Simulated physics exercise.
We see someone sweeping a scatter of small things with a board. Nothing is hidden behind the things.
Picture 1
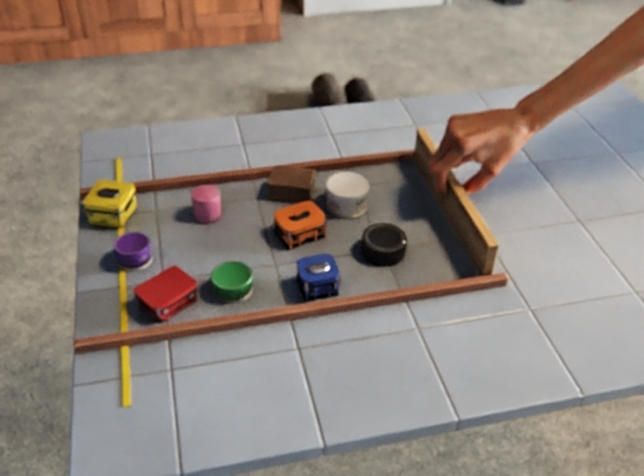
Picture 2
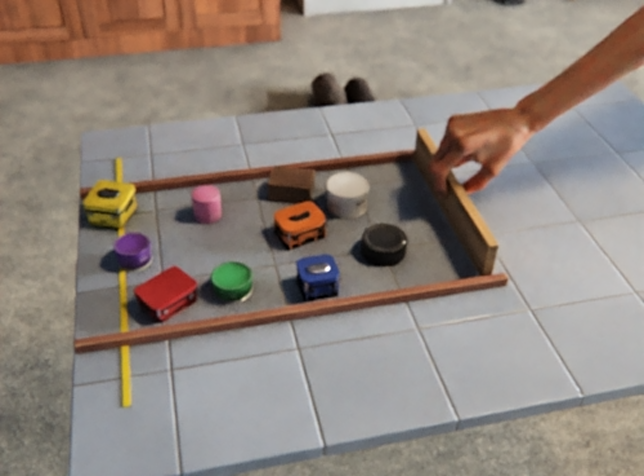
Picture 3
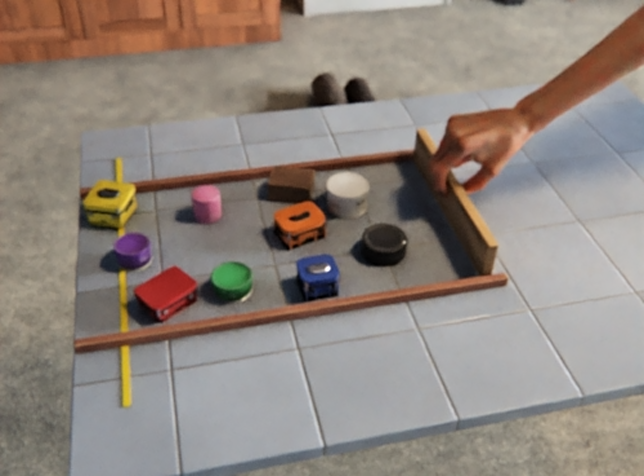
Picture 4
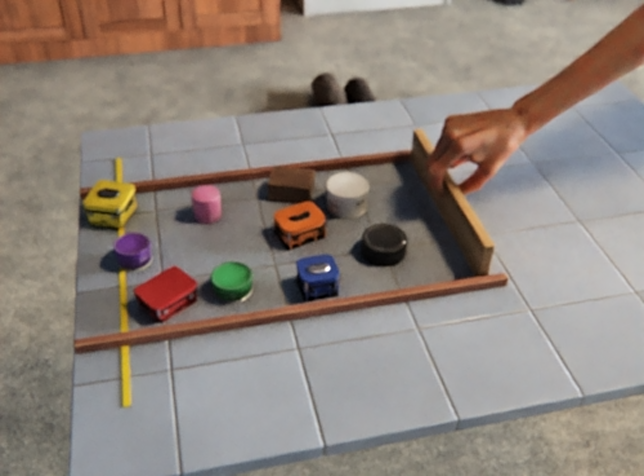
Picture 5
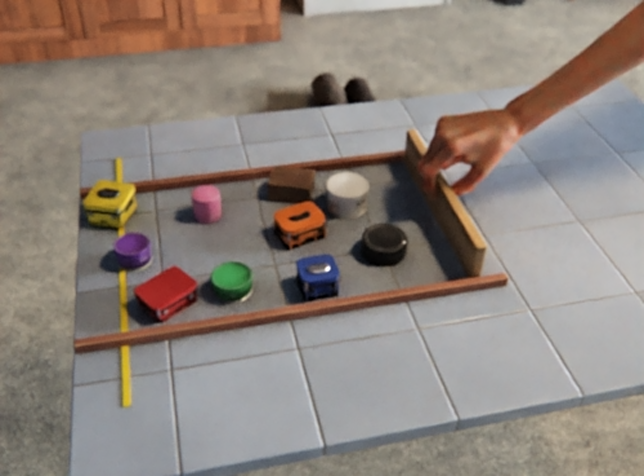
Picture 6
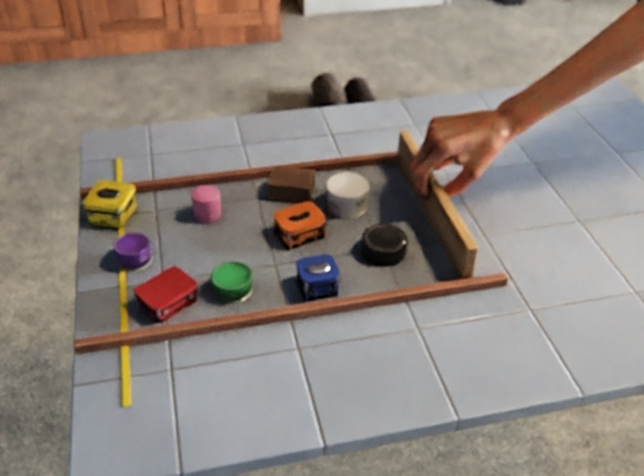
A hand holding a wooden board at the right, then sliding it slightly left toward scattered small cases and pots on tiles.
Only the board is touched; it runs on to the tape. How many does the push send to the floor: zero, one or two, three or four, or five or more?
As it turns out, the number that fall off is five or more.
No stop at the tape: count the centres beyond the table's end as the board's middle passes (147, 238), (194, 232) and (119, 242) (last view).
In that order 3, 0 and 6.
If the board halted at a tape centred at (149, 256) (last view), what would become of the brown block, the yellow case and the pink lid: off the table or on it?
The brown block does not fall; the yellow case is lost; the pink lid holds on.
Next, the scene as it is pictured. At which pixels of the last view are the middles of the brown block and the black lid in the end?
The brown block at (102, 203), the black lid at (98, 285).
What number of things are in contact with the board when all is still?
In contact: 4.
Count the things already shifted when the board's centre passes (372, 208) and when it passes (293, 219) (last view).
The counts are 2 and 5.
Soon after, none off yet; yellow case at rest near (111, 205); purple pot at rest near (133, 252); red case at rest near (167, 295).
At rest, the number that fall off is five or more; fallen, orange case, green pot, pink lid, red case, purple pot and yellow case.
